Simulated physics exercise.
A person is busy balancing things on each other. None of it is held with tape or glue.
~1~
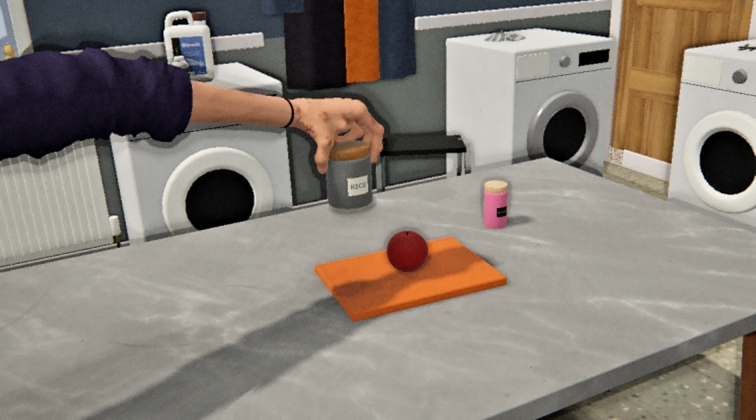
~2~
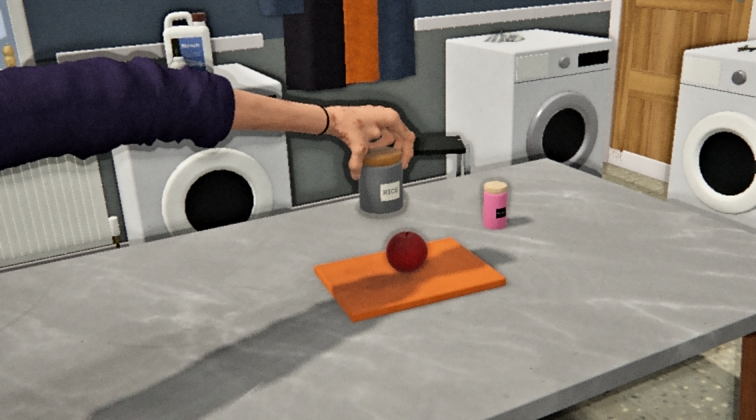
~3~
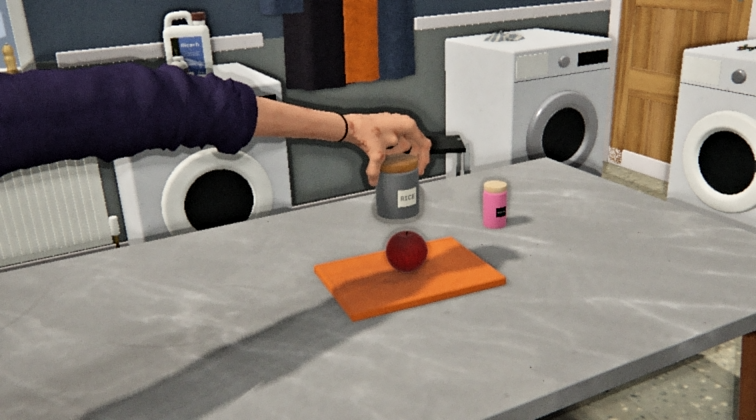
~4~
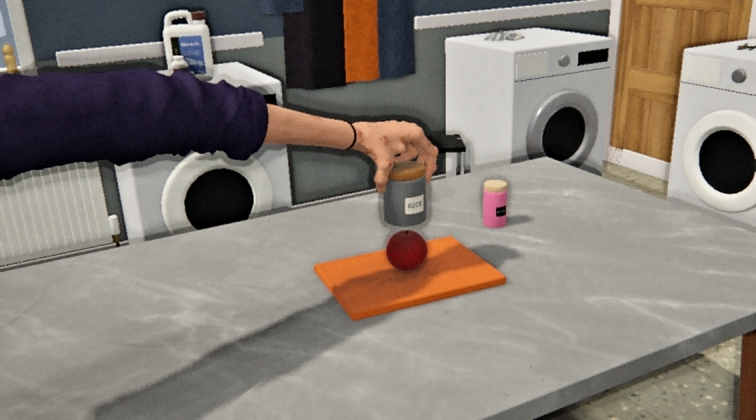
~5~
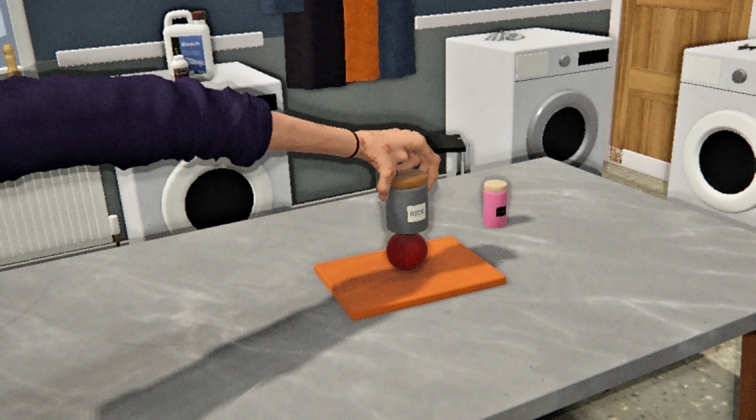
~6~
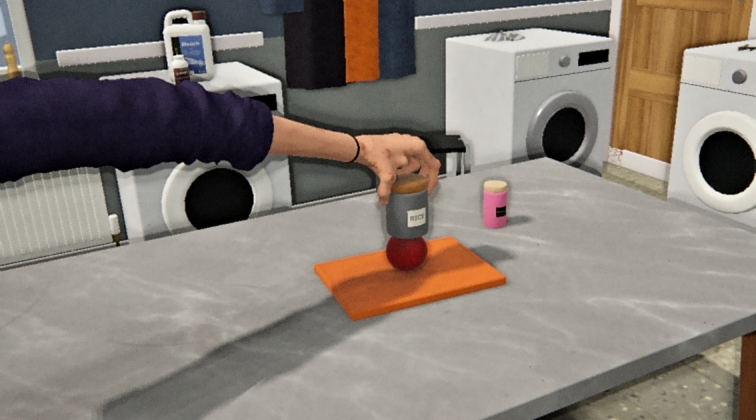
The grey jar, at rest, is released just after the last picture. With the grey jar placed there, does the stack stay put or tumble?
Most likely the pile will not stay as built.
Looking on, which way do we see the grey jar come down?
Direction of travel: Rightward.
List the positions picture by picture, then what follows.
In the first frame, coming down; grey jar (349, 174); red apple (407, 251).
In the second frame, coming down; grey jar (381, 179); orange tray (407, 275).
In the third frame, coming down; grey jar (397, 186); pink shaker (495, 205).
In the fourth frame, coming down; grey jar (405, 193); red apple (407, 251).
In the fifth frame, coming down; grey jar (407, 201); orange tray (407, 274).
In the sixth frame, set down, still held; grey jar (407, 206); pink shaker (495, 204).
Then, 0.50 s on from there, grey jar turned 37° from how it was put near (426, 206).
Then, 0.70 s on from there, grey jar now fallen.
Then, 0.80 s on from there, things are still on the move.
Then, 1.70 s on from there, nothing new.
In the end, fallen, grey jar; the other 3 unmoved. At the end, from the last picture's camera, grey jar near (522, 226). The pile loses its balance.
